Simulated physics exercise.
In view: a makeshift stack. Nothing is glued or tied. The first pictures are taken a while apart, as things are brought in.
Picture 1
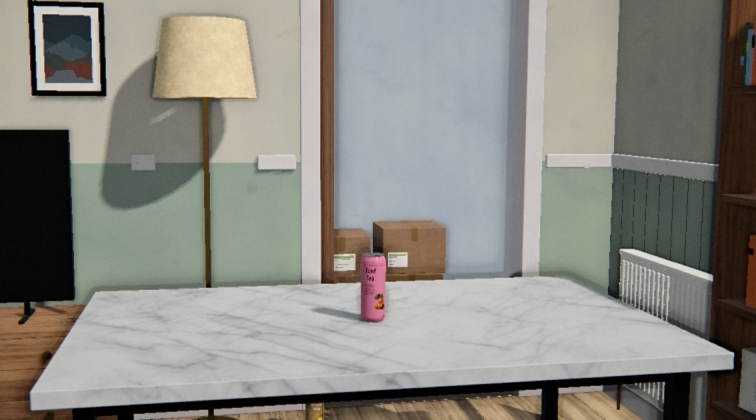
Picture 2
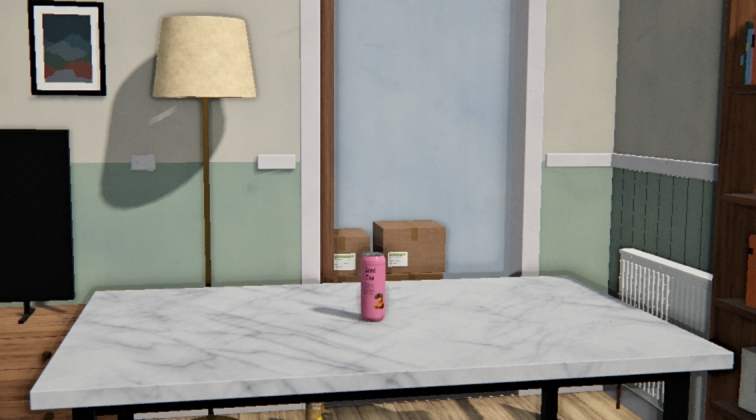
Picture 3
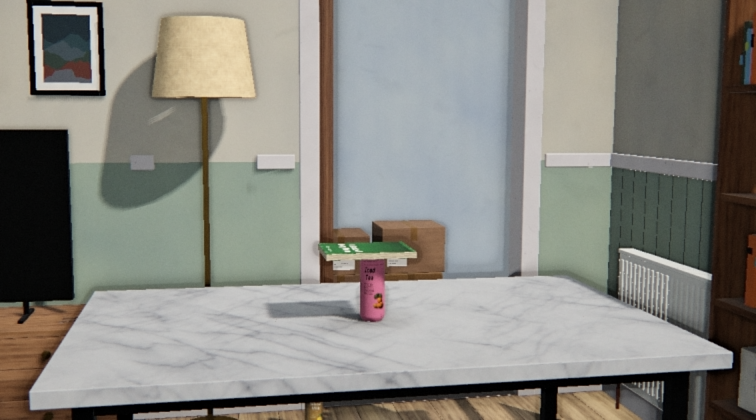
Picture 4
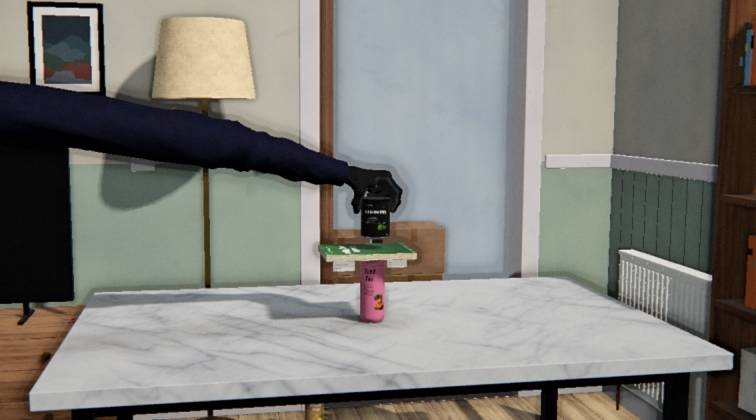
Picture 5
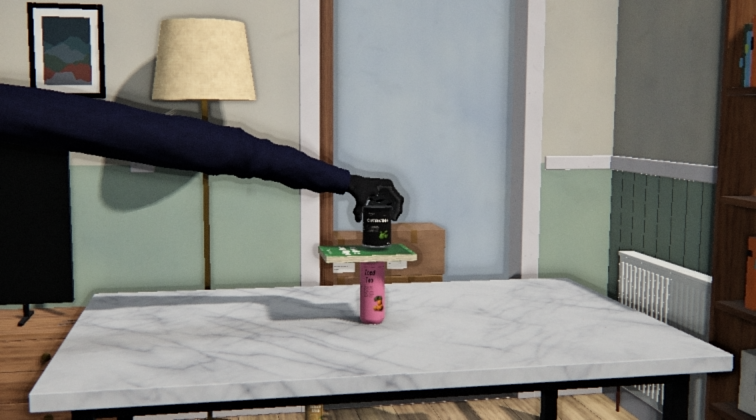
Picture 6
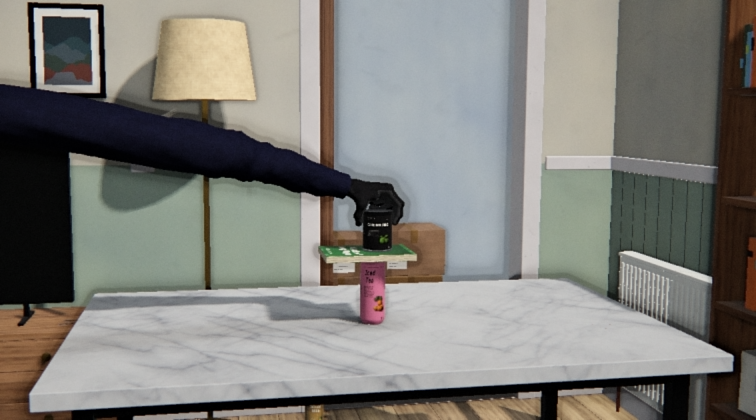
A green board appears atop a pink can, then a gloved hand lowers a black tin onto it.
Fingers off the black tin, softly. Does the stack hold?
Here the stack stays up.
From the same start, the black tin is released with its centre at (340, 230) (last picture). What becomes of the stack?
Then it comes apart.
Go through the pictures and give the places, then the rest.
In the first picture, the last thing is not in view yet; pink can (373, 288).
In the second picture, the last thing is not in view yet; pink can (373, 287).
In the third picture, the last thing is not in view yet; pink can (372, 287).
In the fourth picture, still above its spot; black tin (375, 218); pink can (372, 288).
In the fifth picture, still above its spot; black tin (377, 226); pink can (372, 290).
In the sixth picture, in place under the hand; black tin (377, 230); pink can (373, 290).
Then, 0.30 s past the last view, nothing moves.
Then, 0.70 s past the last view, black tin resting near (377, 231).
Finally, all 3 still in place. Final places as the last picture's camera would see them, black tin near (377, 231). The stack keeps its balance.
